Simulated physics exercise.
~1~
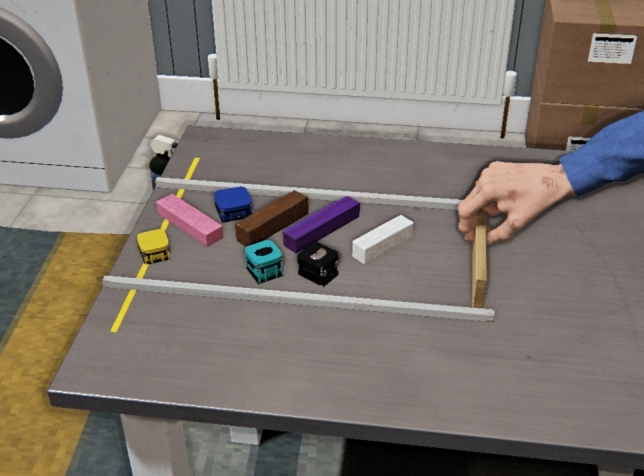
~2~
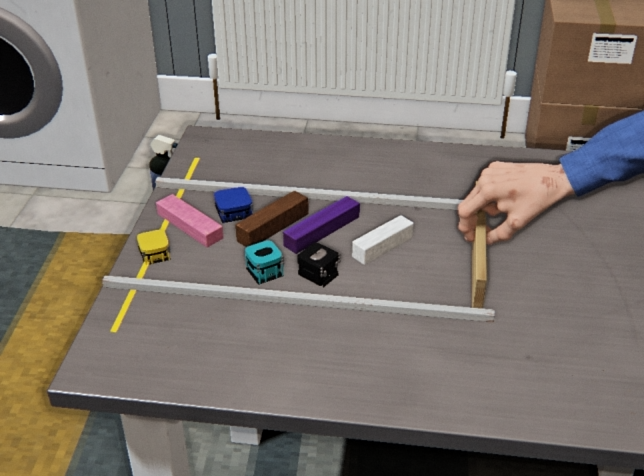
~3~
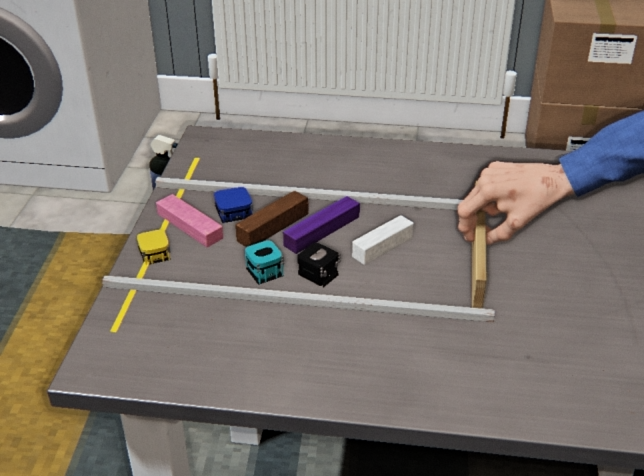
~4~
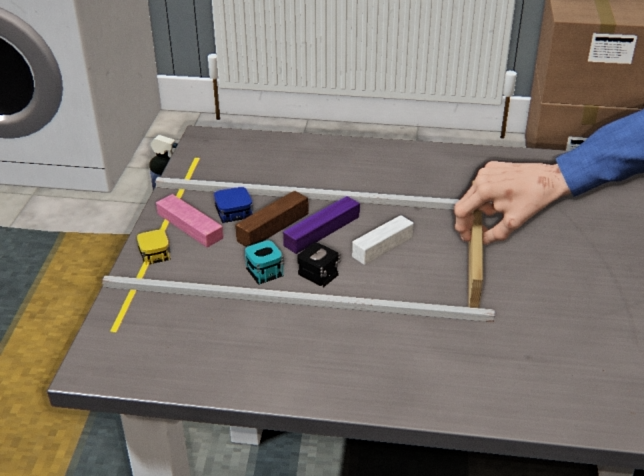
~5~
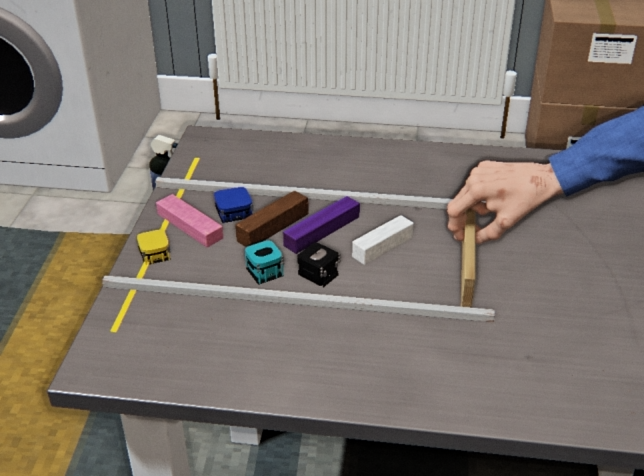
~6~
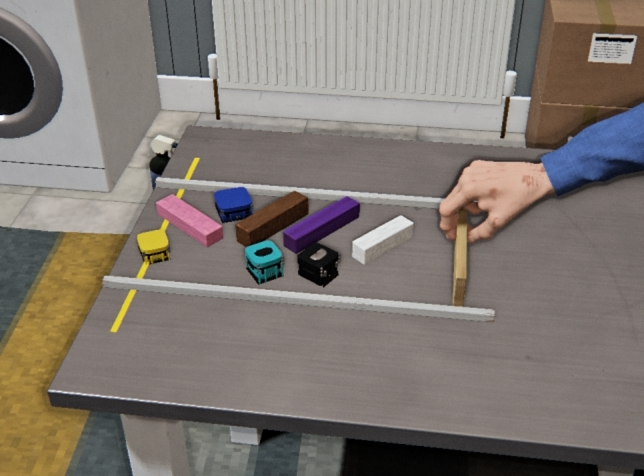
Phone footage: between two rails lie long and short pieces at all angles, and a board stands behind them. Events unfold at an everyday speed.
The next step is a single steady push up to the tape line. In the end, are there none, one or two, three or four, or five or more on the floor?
I expect at least five of them will drop off.
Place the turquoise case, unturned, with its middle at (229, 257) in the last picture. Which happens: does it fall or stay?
The turquoise case comes down.
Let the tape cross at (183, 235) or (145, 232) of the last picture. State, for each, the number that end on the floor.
The counts: 3 and 6.
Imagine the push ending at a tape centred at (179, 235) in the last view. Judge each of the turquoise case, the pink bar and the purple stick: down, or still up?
Observed: Turquoise case not toppled; pink bar toppled; purple stick not toppled.
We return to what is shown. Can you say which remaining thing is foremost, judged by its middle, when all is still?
The purple stick.
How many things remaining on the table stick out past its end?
Count of overhanging things: 1.
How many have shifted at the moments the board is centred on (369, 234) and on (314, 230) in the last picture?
Up to then 1, and up to the other point 5.
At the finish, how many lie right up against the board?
It's 2 of them.
Soon after, none off yet; yellow case at rest near (154, 248); pink bar at rest near (189, 220); blue case at rest near (234, 205).
In the end, the number that fall off is five or more; gone, turquoise case, brown bar, blue case, pink bar and yellow case.
